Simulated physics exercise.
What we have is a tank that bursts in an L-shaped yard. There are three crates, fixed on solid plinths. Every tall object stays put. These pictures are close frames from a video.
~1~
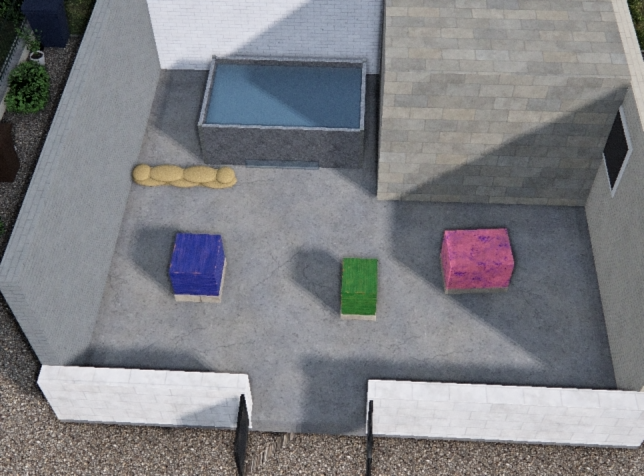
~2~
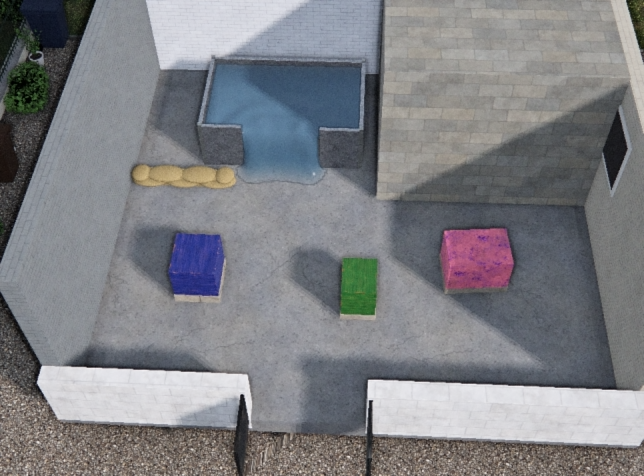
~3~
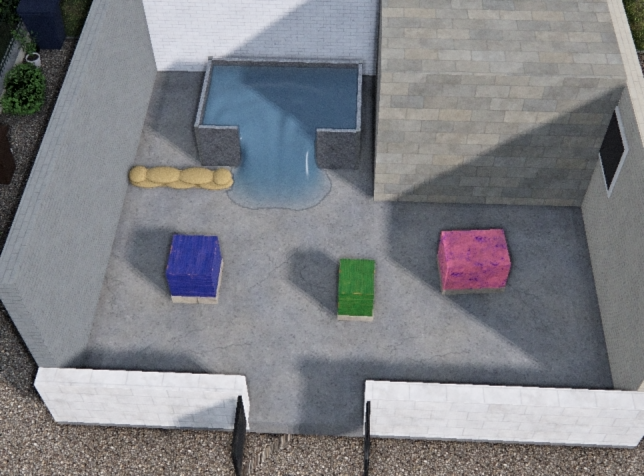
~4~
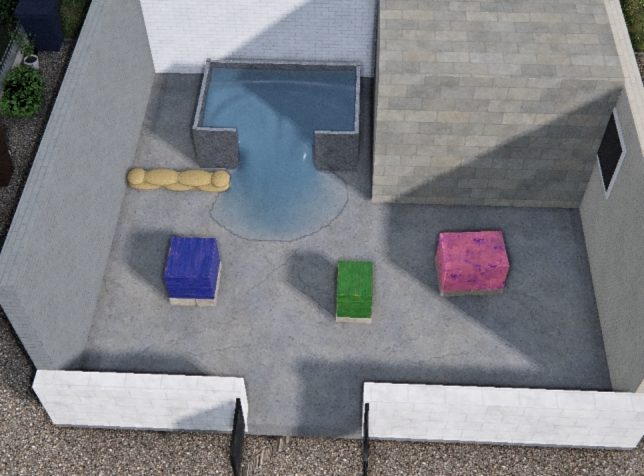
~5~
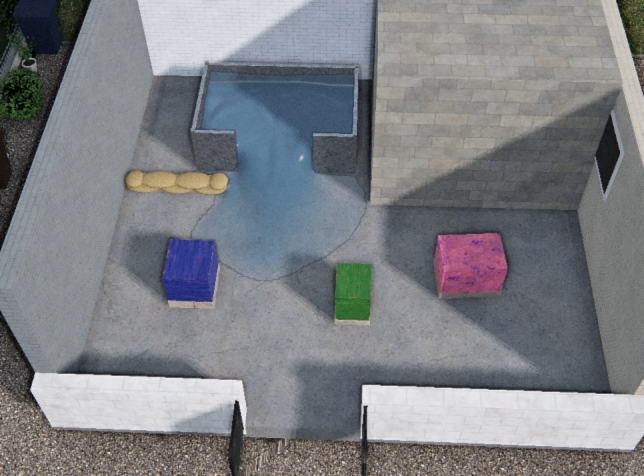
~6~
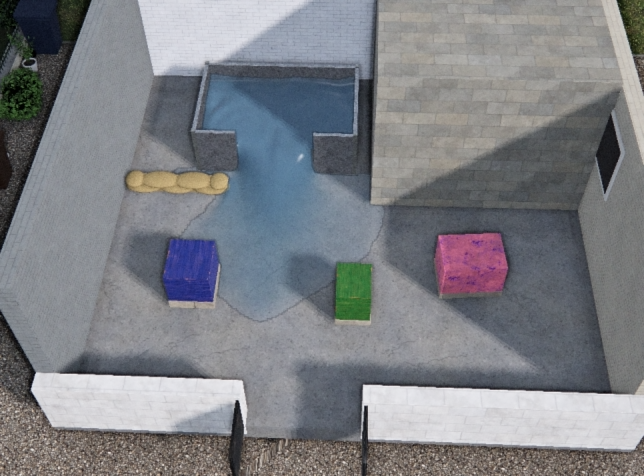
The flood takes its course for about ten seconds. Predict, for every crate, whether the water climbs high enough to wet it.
One by one: The blue crate will be wet; the pink crate will be wet; the green crate will be wet.
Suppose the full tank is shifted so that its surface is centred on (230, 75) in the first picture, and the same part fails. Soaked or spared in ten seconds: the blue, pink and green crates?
Then: The blue one is wetted; the pink one is wetted; the green one is soaked.
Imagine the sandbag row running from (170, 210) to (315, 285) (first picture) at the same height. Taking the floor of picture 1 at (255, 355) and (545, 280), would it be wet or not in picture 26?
Taking the points in order, the first is swamped and the second is not reached.
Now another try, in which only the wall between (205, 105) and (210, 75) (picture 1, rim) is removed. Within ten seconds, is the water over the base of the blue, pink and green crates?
Result: Blue crate is not reached; pink crate is not reached; green crate is swamped.
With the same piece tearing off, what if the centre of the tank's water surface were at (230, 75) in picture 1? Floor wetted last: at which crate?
Pink crate.
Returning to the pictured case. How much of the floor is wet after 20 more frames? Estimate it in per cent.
About 65 percent.
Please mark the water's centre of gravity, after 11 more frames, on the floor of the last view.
That puts it at around (270, 201).
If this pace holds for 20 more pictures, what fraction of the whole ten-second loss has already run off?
Result, approximate: 40 per cent.
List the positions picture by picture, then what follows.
The first picture shows the tank at (285, 96) is whole and still.
In the second picture, water pours out at (282, 150) and has run to (242, 174).
In the third picture, the front is at (236, 197), out from the gap at (279, 154).
In the fourth picture, the front is at (252, 236), out from the gap at (277, 157).
In the fifth picture, the front is at (254, 274), out from the gap at (276, 158).
In the sixth picture, water pours out at (276, 158) and has run to (258, 316).
A moment on, water covers 40 % of the floor; the blue crate water round its plinth, the pink crate water round its plinth, the green crate water round its plinth.
Next, water covers 55 % of the floor; the blue crate water round its plinth, the pink crate water round its plinth, the green crate water round its plinth.
Then, water covers 65 % of the floor; the blue crate water round its plinth, the pink crate water round its plinth, the green crate water round its plinth.
Later, water covers 80 % of the floor; the blue crate water round its plinth, the pink crate water round its plinth, the green crate water round its plinth.
In the end, water covers 90 % of the floor; the blue crate was topped, the pink crate was topped, the green crate was topped.
